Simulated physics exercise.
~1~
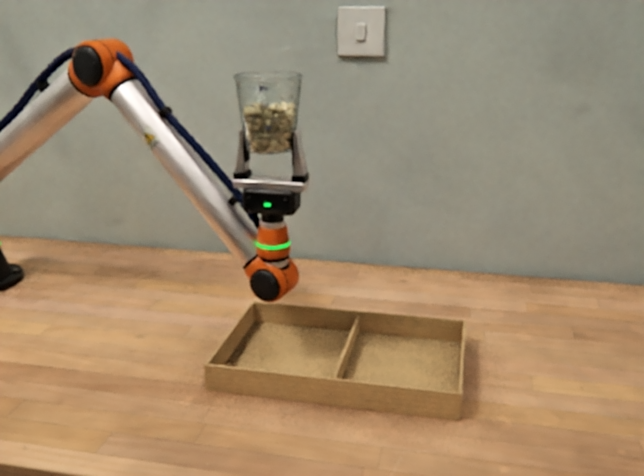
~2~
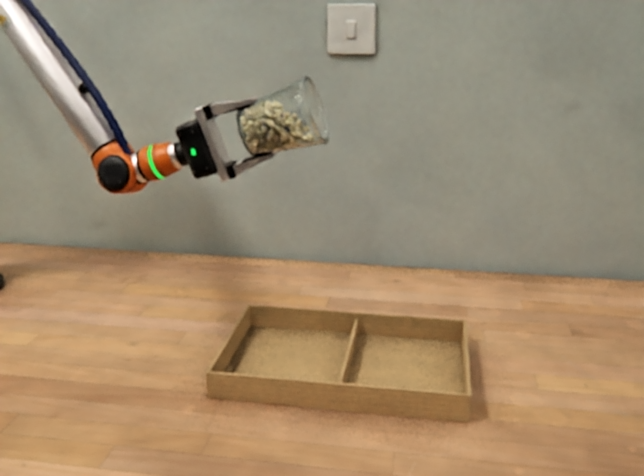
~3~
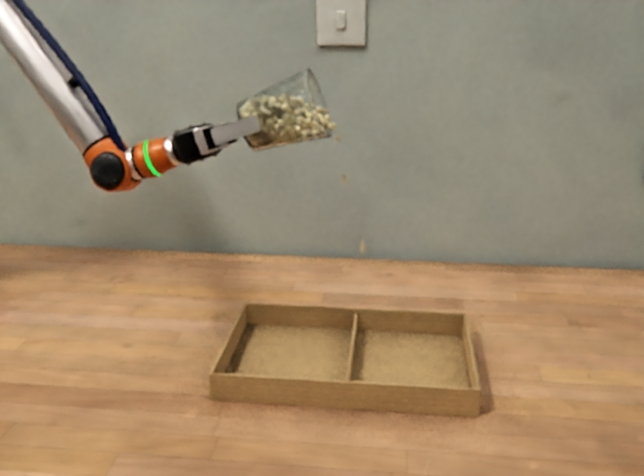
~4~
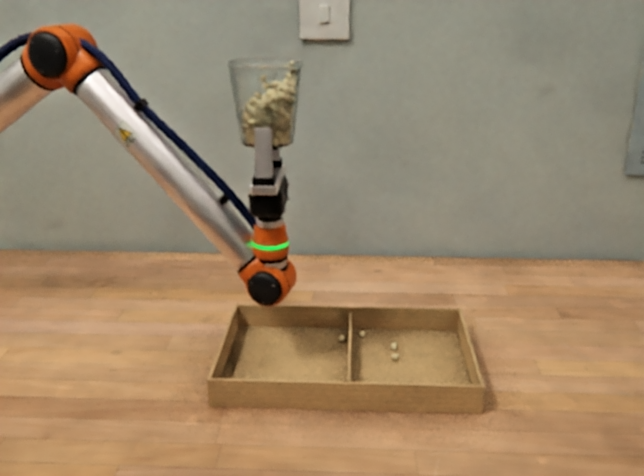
A silver and orange robot arm with a green light ring holds a clear cup of pale dried beans upright above a wooden table, seen from the front against a grey-green wall with a light switch. Below sits a shallow brown tray split in two by a cross wall. The arm swings up and tips the cup over to the right, the beans sliding along its side. The gripper rolls the tilted cup, and a few beans drop towards the tray. Finally the arm brings the cup upright again, still holding most of its load, with only a handful of beans scattered in the tray near and right of the divider.
